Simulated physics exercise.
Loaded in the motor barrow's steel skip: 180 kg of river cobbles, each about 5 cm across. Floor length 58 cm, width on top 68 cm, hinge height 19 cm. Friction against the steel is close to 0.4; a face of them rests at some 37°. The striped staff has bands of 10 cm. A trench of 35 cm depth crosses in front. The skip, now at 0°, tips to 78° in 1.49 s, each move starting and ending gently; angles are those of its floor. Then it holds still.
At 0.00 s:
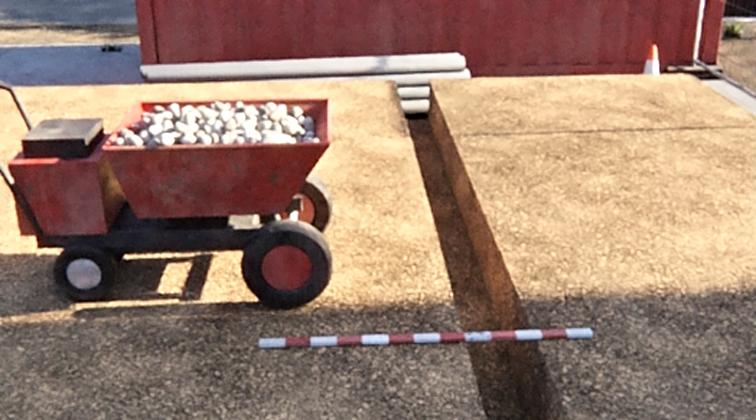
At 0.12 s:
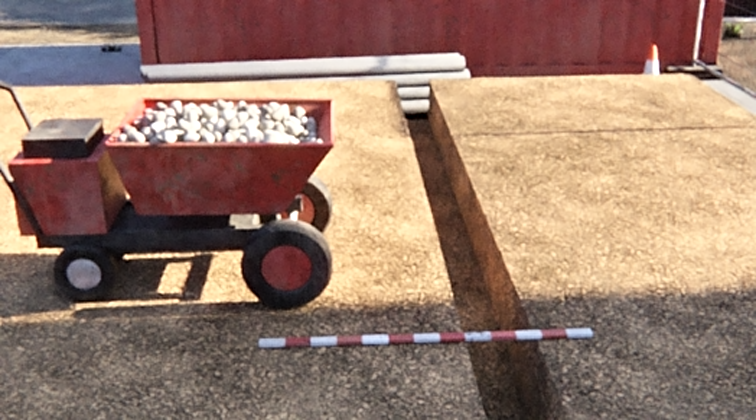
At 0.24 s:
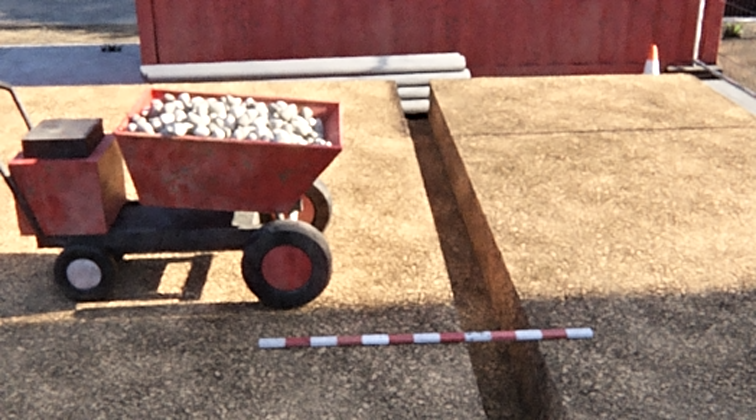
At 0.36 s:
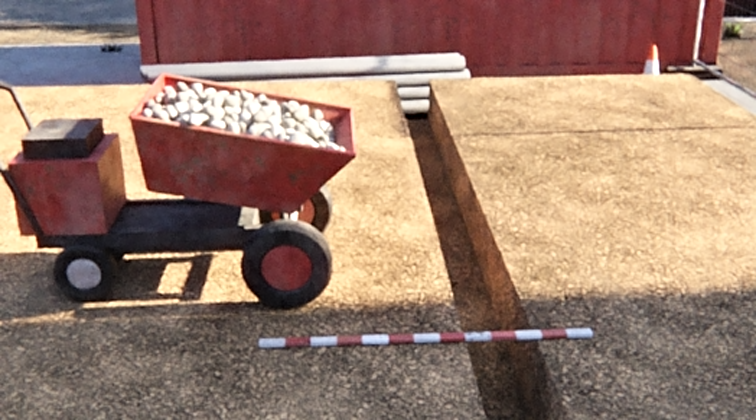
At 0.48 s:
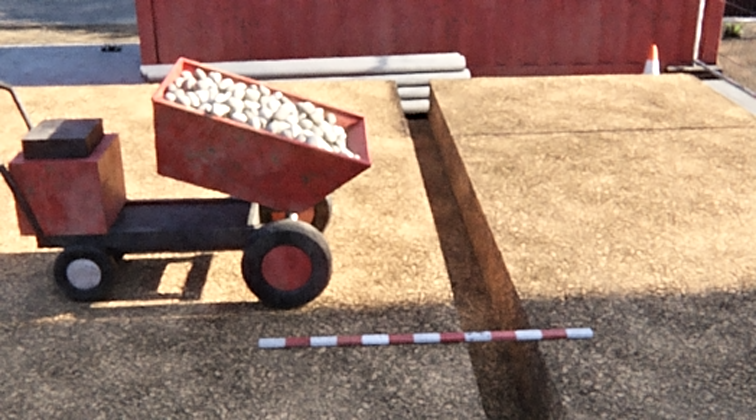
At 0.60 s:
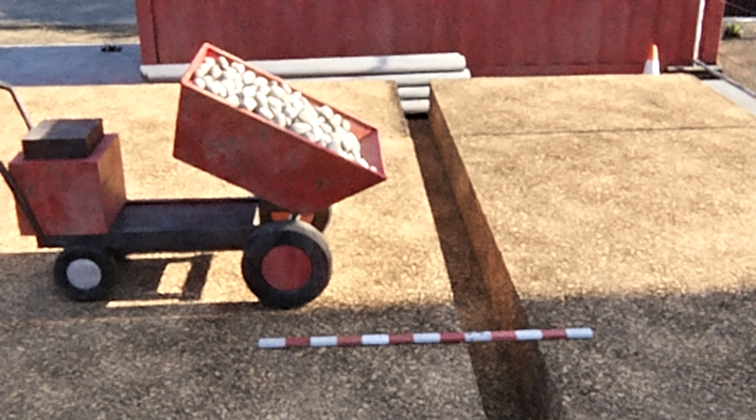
To begin with, a red motor barrow loaded with pale rounded stones sits level on gravelly ground, left of a narrow trench and behind a red-and-white striped staff. Its skip then tilts gradually, the left end rising steadily and the lip shifting rightward, until it slants steeply with the stones still inside.
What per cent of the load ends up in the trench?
Roughly 82 per cent ends in the trench.
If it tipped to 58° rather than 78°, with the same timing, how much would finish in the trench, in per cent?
It would be near 50 per cent.
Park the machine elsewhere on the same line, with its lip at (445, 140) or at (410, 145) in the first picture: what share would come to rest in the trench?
Near 0 per cent from the first place, 45 from the second.
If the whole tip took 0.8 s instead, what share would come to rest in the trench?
In that case some 80 per cent.
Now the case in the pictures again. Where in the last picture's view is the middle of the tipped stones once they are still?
Around (470, 306).
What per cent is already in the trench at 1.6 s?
Some 50 per cent.
After 1.1 s the floor is at 66°; 97 % in the skip, 2 % short of the trench, 1 % in the trench; the foremost stones are at (459, 255).
After 1.6 s the floor is at 78°; 43 % in the skip, 9 % short of the trench, 48 % in the trench; the foremost stones are at (505, 305).
After 1.9 s the floor is at 78°; 19 % in the skip, 11 % short of the trench, 70 % in the trench; the foremost stones are at (519, 278).
After 3.9 s the floor is at 78°; 5 % in the skip, 12 % short of the trench, 82 % in the trench, 1 % past the trench; the foremost stones are at (522, 266).
